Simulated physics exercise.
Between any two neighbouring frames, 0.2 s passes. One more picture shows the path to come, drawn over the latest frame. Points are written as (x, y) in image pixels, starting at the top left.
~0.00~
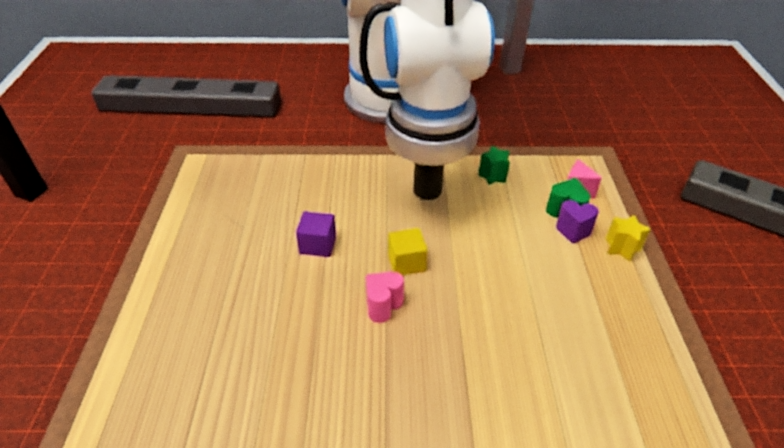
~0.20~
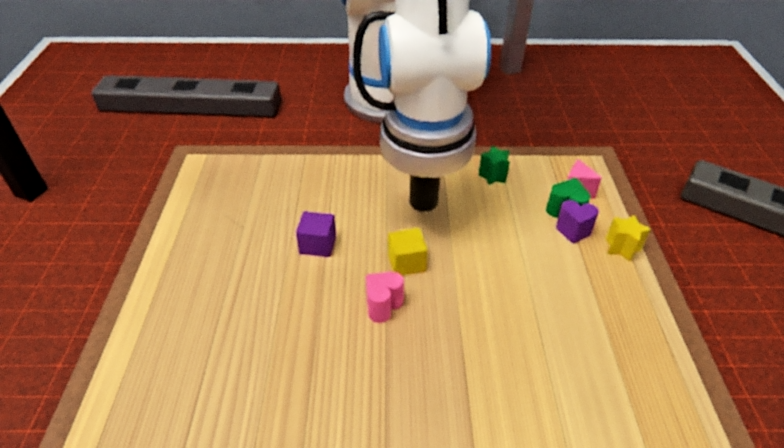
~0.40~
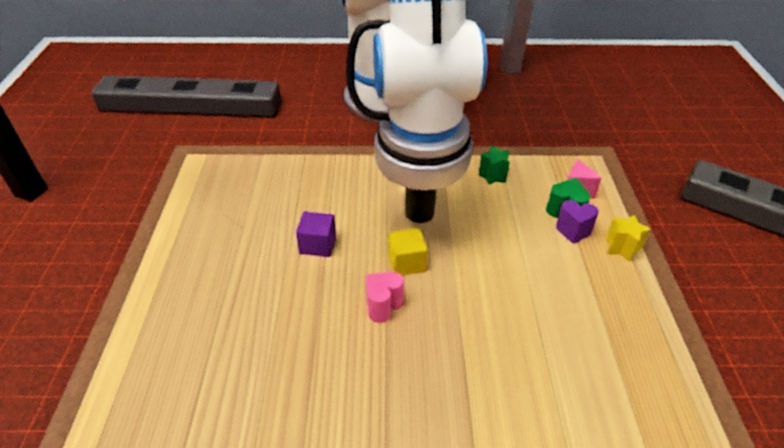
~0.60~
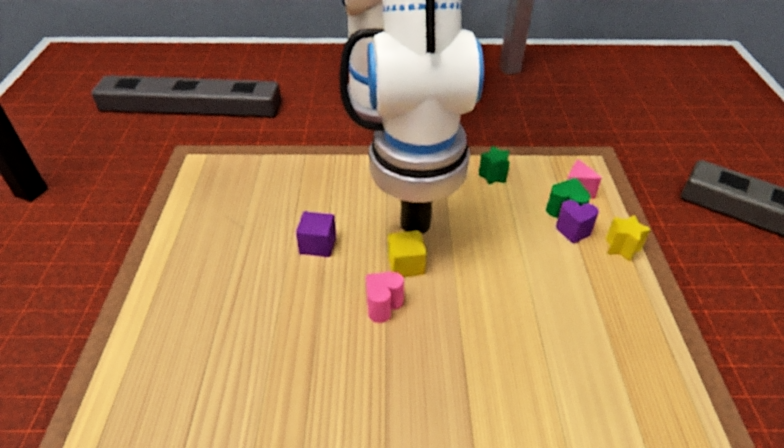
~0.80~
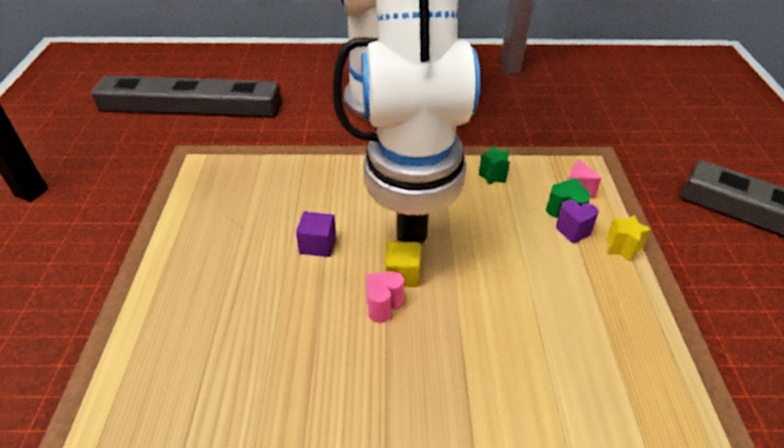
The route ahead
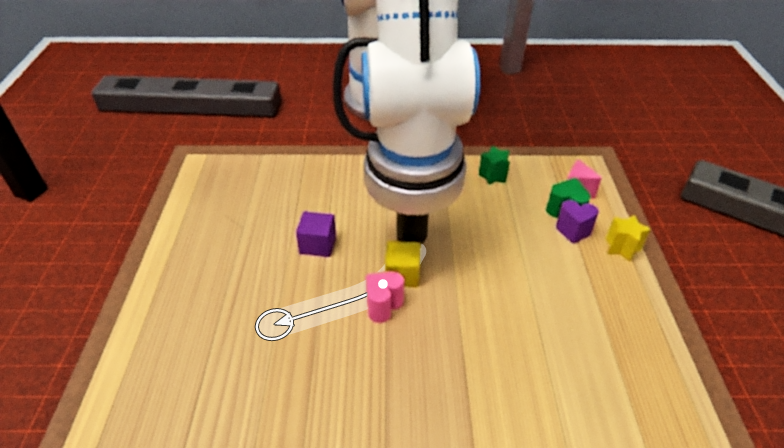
On a wooden tabletop, a white robot arm lowering its black peg toward the viewer and nudging a yellow block slightly forward.
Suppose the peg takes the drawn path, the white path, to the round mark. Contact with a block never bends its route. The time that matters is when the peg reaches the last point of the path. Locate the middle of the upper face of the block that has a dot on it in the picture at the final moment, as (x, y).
By then it is at (353, 340).
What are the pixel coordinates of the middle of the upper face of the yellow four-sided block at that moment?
About (362, 305).
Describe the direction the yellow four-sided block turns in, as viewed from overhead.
Watching from overhead, you'd notice the yellow four-sided block rotating counter-clockwise.
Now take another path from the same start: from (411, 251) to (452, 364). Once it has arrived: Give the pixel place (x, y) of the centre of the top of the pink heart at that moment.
Its top middle: (364, 309).
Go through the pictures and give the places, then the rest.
In the first frame, peg tip (427, 191); block tops, purple four-sided block (315, 223); pink heart (383, 284); yellow four-sided block (408, 240).
In the second frame, peg (424, 202); blocks unchanged.
In the third frame, peg (420, 213); blocks unchanged.
In the fourth frame, peg (416, 224); yellow four-sided block (407, 243).
In the fifth frame, peg (412, 236); purple four-sided block (315, 223); pink heart (383, 284); yellow four-sided block (403, 253).
Path on the board, from (411, 251) via (383, 285) and (332, 307), ending at (274, 324); the dot is on the pink heart.
What follows on the original path. One third of the way, peg (381, 271); pink heart (359, 323); yellow four-sided block (375, 293).
Two thirds of the way, peg (328, 292); pink heart (353, 340); yellow four-sided block (362, 305), turned 25° anticlockwise.
At the end, peg (271, 309); purple four-sided block in place; pink heart (353, 340); yellow four-sided block (362, 305), turned 25° anticlockwise.
